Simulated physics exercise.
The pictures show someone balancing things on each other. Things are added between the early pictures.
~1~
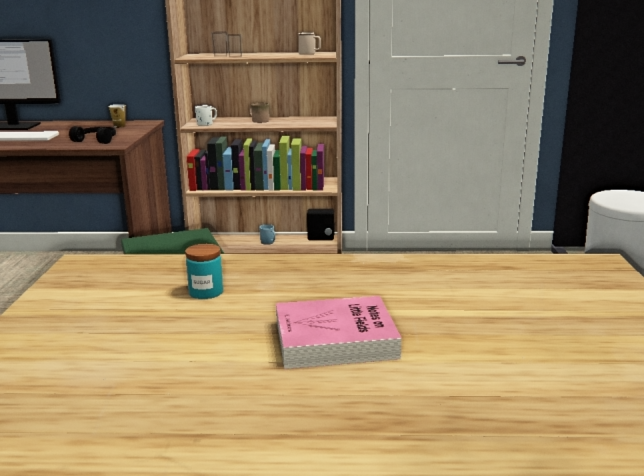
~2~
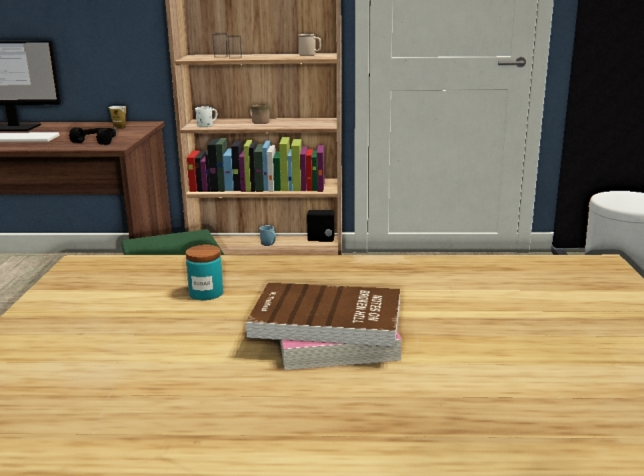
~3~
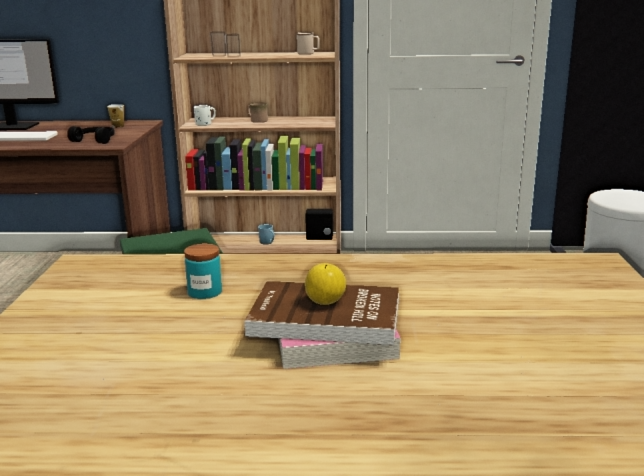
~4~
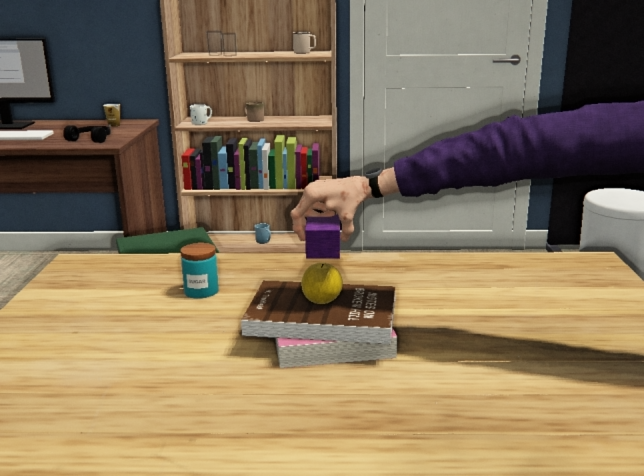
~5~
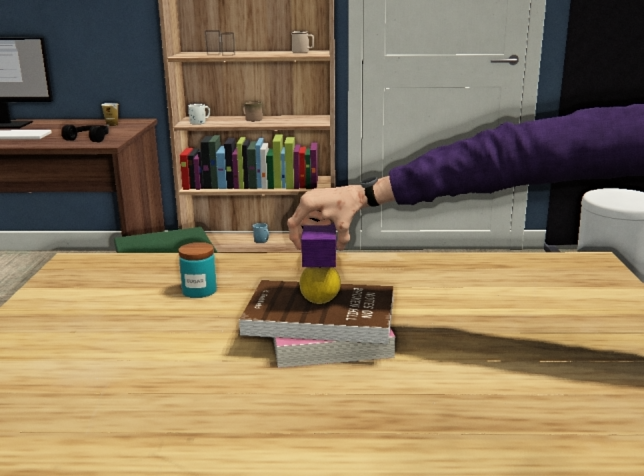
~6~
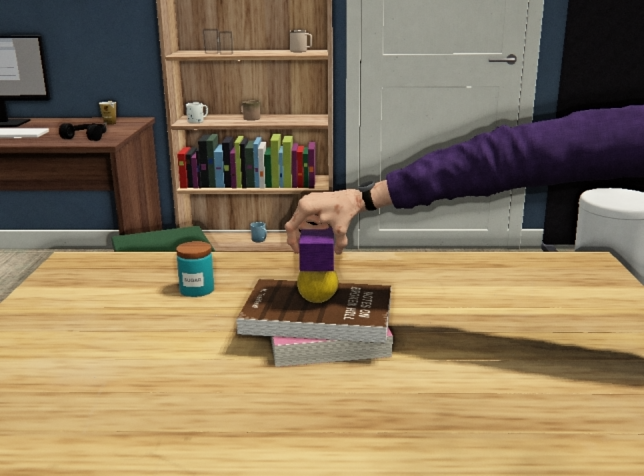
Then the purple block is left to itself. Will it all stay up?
As it turns out, it comes apart.
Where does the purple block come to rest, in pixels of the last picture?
At about (320, 383).
Then, 1.50 s on from there, purple block turned 26° from how it was put near (317, 258).
Then, 1.70 s on from there, purple block now fallen.
Then, 1.90 s on from there, things are still on the move.
In the end, fallen, purple block; the other 4 unmoved. At the end, from the last picture's camera, purple block near (320, 383). The pile gives way.
